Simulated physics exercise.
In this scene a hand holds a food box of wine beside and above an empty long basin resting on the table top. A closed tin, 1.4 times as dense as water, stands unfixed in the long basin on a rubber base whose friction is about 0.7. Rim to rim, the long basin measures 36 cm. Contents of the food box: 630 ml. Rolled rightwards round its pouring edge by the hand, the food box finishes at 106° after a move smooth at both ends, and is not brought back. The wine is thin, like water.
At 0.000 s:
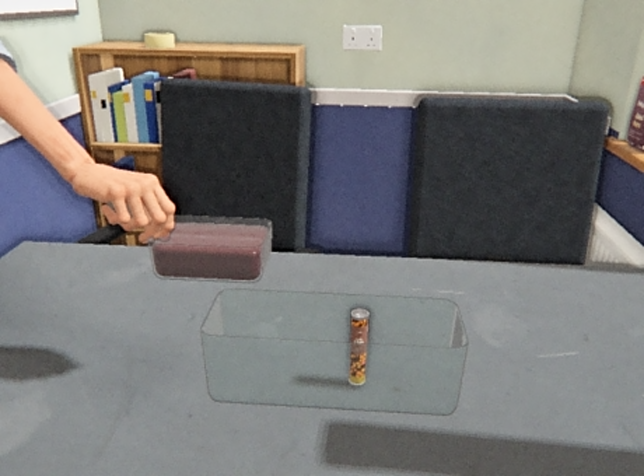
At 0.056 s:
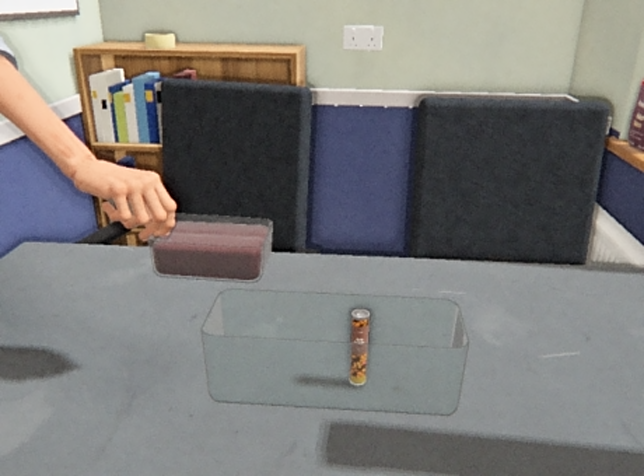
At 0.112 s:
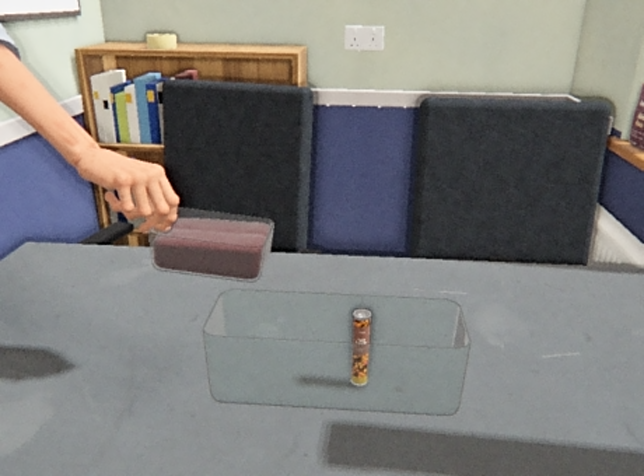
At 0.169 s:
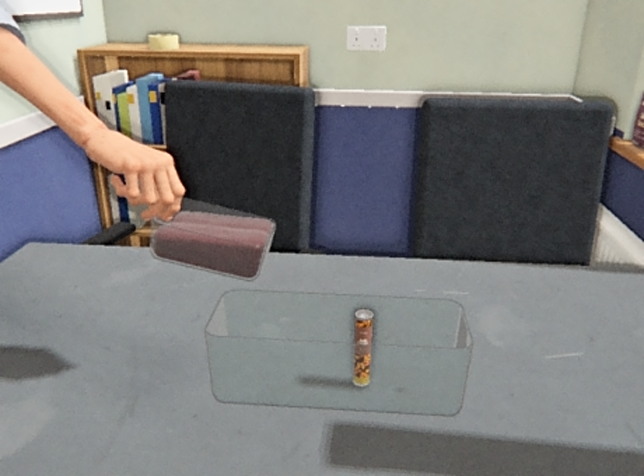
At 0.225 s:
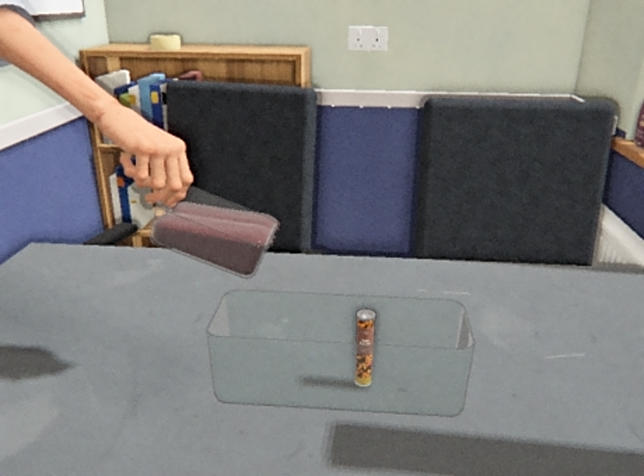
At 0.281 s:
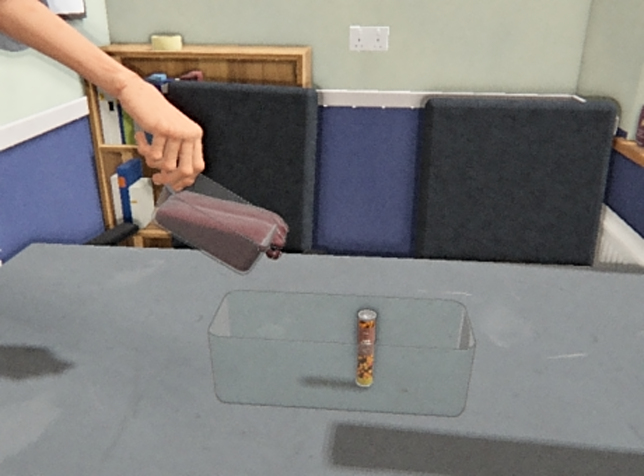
A hand tilts a clear box of dark red liquid rightwards above a long clear basin.
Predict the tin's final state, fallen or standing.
I predict it is fallen.
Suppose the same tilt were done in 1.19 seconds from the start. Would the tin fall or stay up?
Holds steady.
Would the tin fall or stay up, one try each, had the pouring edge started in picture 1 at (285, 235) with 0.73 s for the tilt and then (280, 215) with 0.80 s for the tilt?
In the first try it remains standing; in the second it remains standing.
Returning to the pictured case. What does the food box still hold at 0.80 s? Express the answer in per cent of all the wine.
Roughly 1 percent remains.
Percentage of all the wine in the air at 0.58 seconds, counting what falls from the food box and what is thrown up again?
Some 62 per cent, I reckon.
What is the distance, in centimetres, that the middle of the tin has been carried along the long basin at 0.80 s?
About 4 cm.
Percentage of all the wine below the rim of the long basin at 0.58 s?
Around 26 percent.
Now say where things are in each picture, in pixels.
In the first picture, tilt 0°; pouring edge (267, 234); surface from (161, 233) to (267, 237); the long basin's rim runs from (210, 311) to (462, 324); the tin's top is at (360, 317).
In the second picture, tilt 1°; pouring edge (268, 235); surface from (162, 232) to (267, 237).
In the third picture, tilt 5°; pouring edge (269, 235); surface from (163, 228) to (268, 234).
In the fourth picture, tilt 12°; pouring edge (271, 235); surface from (163, 221) to (271, 230).
In the fifth picture, tilt 21°; pouring edge (272, 236); surface from (165, 211) to (272, 230); 4 per cent is over the edge.
In the sixth picture, tilt 31°; pouring edge (273, 236); surface from (166, 200) to (262, 221); 9 per cent is over the edge.
By 0.58 s the tilt is 91° and 12 per cent is still to pour; the tin stands where it began.
By 0.80 s the tilt is 106° and 1 per cent is still to pour; the tin leans 36°.
By 1.02 s the tilt is 106° and 0 per cent is still to pour; the tin lies on its side.
By 1.27 s the tilt is 106° and 0 per cent is still to pour; the tin lies on its side.
At rest the tin lies on its side.
